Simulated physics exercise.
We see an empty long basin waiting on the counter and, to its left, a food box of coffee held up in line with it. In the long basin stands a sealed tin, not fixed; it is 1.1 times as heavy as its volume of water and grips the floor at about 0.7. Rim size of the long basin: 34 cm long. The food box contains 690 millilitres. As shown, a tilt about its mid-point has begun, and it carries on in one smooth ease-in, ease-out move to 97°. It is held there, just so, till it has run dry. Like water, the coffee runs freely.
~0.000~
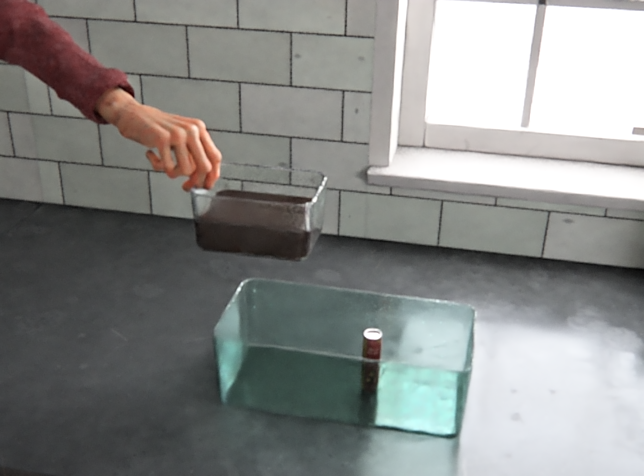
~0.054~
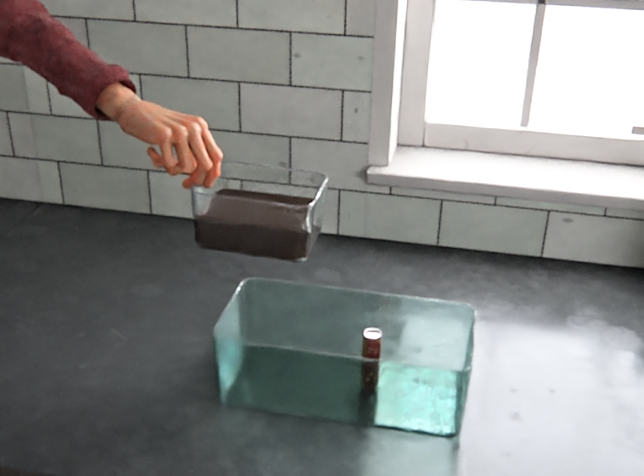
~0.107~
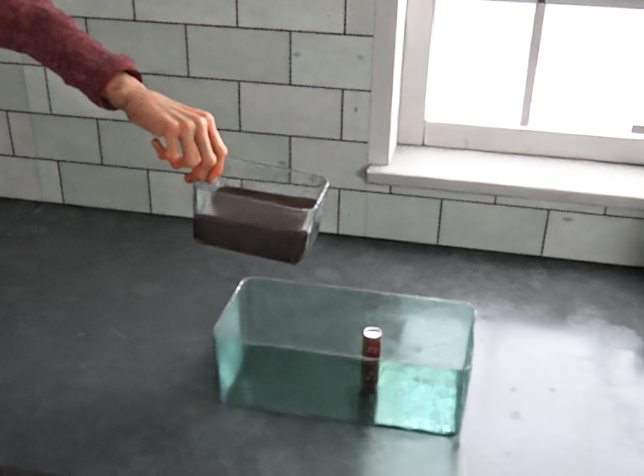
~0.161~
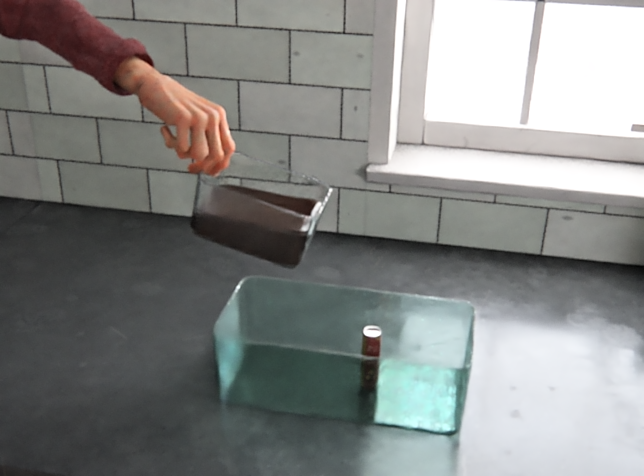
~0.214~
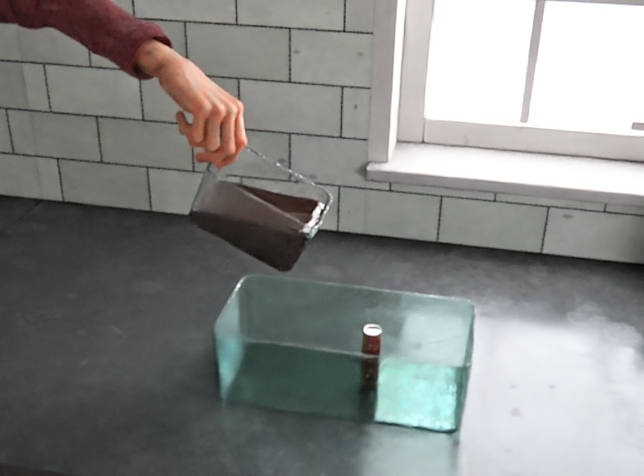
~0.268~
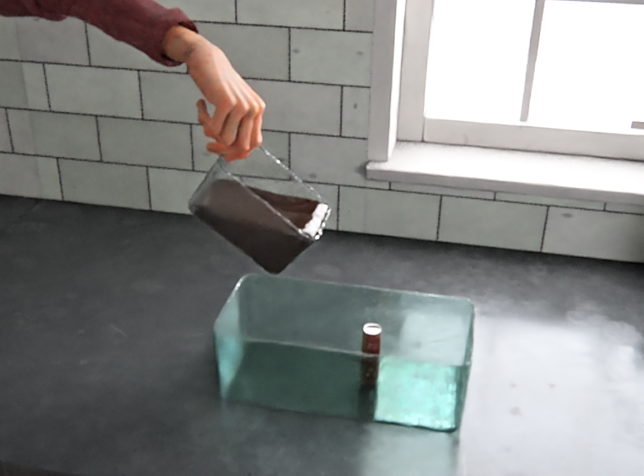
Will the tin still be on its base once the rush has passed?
It overbalances.
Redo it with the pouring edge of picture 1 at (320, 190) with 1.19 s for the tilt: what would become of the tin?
After that, the tin stays vertical.
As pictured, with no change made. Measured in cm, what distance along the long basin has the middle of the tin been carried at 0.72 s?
Its middle sits about 3 cm from the start.
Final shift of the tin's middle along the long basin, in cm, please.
Roughly 8.0 cm.
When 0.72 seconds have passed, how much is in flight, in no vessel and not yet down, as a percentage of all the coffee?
Estimate: Around 5 per cent.
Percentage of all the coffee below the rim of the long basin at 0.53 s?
Close to 26 in a hundred.
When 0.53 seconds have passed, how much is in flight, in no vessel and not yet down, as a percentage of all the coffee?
Estimate: About 46 % of all of it.
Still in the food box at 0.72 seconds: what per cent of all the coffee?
12 %.
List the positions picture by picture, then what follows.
The first picture shows tilt 0°; pouring edge (320, 191); surface from (208, 201) to (317, 213); the long basin's rim runs from (229, 307) to (474, 339); the tin's top is at (373, 337).
The second picture shows tilt 2°; pouring edge (320, 192); surface from (207, 200) to (317, 213).
The third picture shows tilt 7°; pouring edge (322, 196); surface from (208, 199) to (317, 213).
The fourth picture shows tilt 15°; pouring edge (324, 204); surface from (206, 197) to (318, 215).
The fifth picture shows tilt 25°; pouring edge (325, 213); surface from (205, 192) to (321, 216).
The sixth picture shows tilt 37°; pouring edge (323, 225); surface from (204, 188) to (324, 218).
After 0.53 s the tilt is 91° and 28 per cent is still to pour; the tin stands where it began.
After 0.72 s the tilt is 97° and 11 per cent is still to pour; the tin leans 12°.
After 0.91 s the tilt is 97° and 3 per cent is still to pour; the tin leans 47°.
After 1.13 s the tilt is 97° and 0 per cent is still to pour; the tin lies on its side.
In the end the tin lies on its side.
